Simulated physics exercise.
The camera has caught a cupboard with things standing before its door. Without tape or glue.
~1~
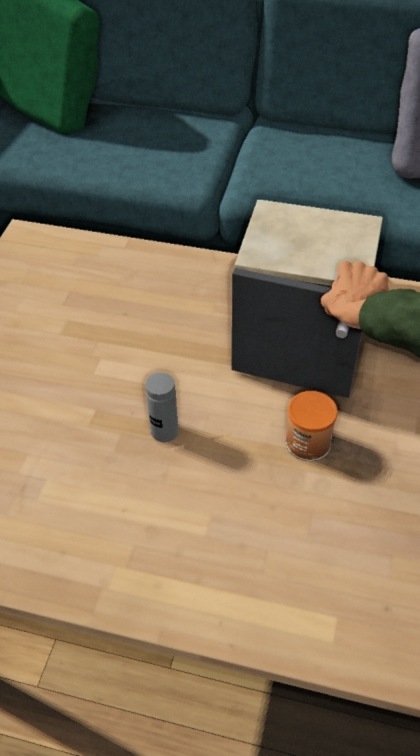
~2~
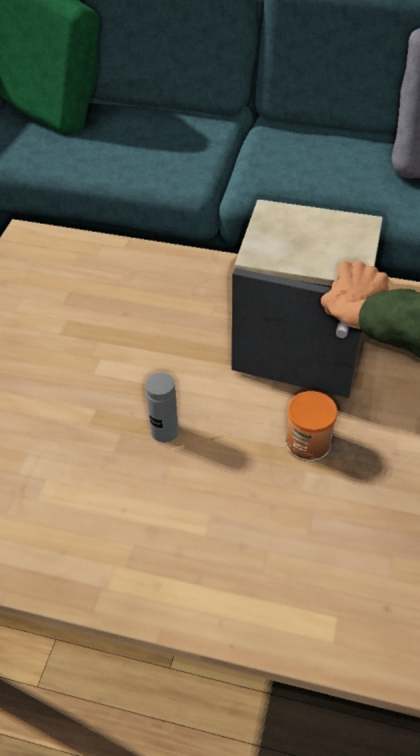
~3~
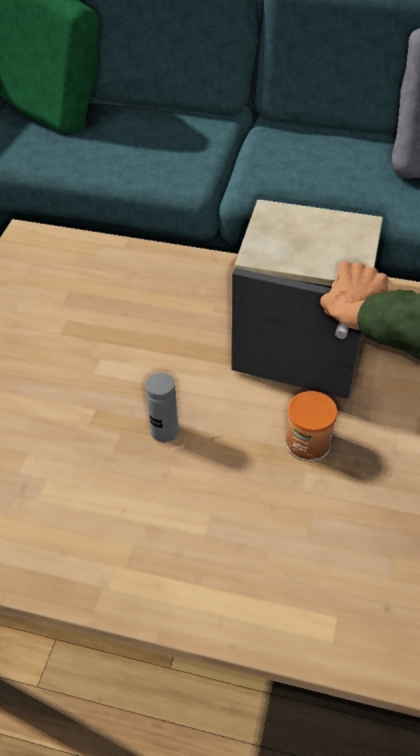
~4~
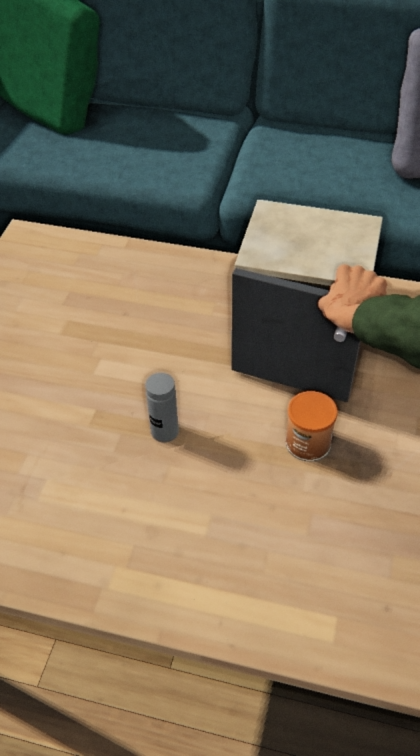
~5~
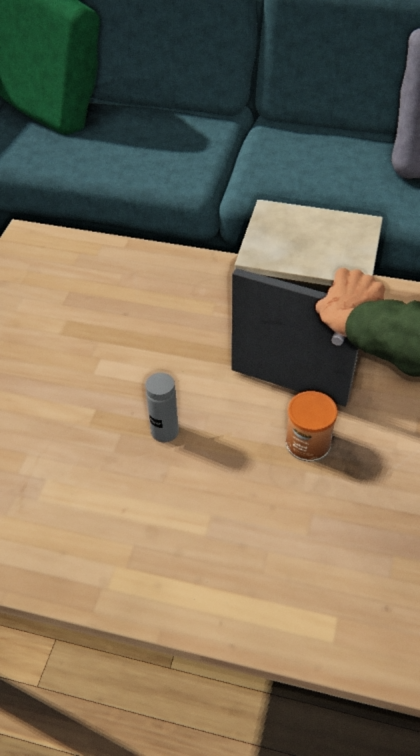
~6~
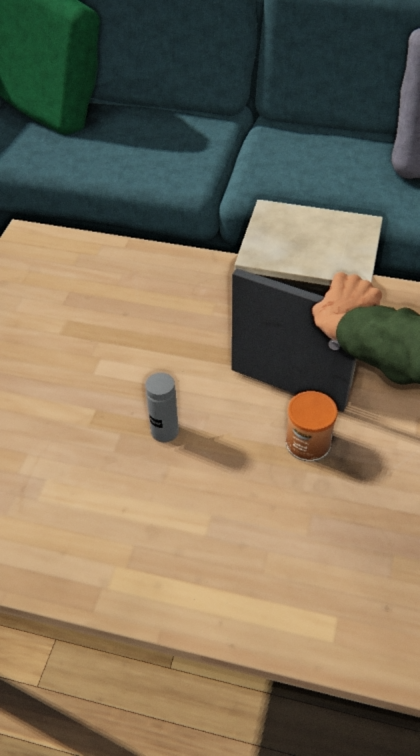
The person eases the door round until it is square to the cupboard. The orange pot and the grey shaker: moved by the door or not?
Result: Looks like the orange pot gets struck; looks like the grey shaker is fine.
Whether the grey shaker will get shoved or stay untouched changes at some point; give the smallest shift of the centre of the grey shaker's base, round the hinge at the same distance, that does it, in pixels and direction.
It takes a move of about 40 pixels to the right.
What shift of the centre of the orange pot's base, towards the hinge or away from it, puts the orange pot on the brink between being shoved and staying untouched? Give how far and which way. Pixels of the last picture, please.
About 28 pixels to the right.
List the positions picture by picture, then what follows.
Door 4° open; orange pot (310, 427); grey shaker (162, 408); door (293, 340), in the first frame.
Door 4° open; grey shaker (162, 408); door (293, 340), in the second frame.
Door 5° open; orange pot (310, 427); door (292, 341), in the third frame.
Door 7° open; grey shaker (162, 408); door (292, 342), in the fourth frame.
Door 10° open; orange pot (310, 427); door (291, 344), in the fifth frame.
Door 13° open; orange pot (310, 427); grey shaker (162, 408); door (290, 347), in the sixth frame.
Then, 1.22 s after the last picture, door 55° open; orange pot moved about its own width near (259, 460); grey shaker at rest near (162, 408).
At rest, the orange pot gets knocked, near (214, 479); the grey shaker escapes contact, near (163, 408).
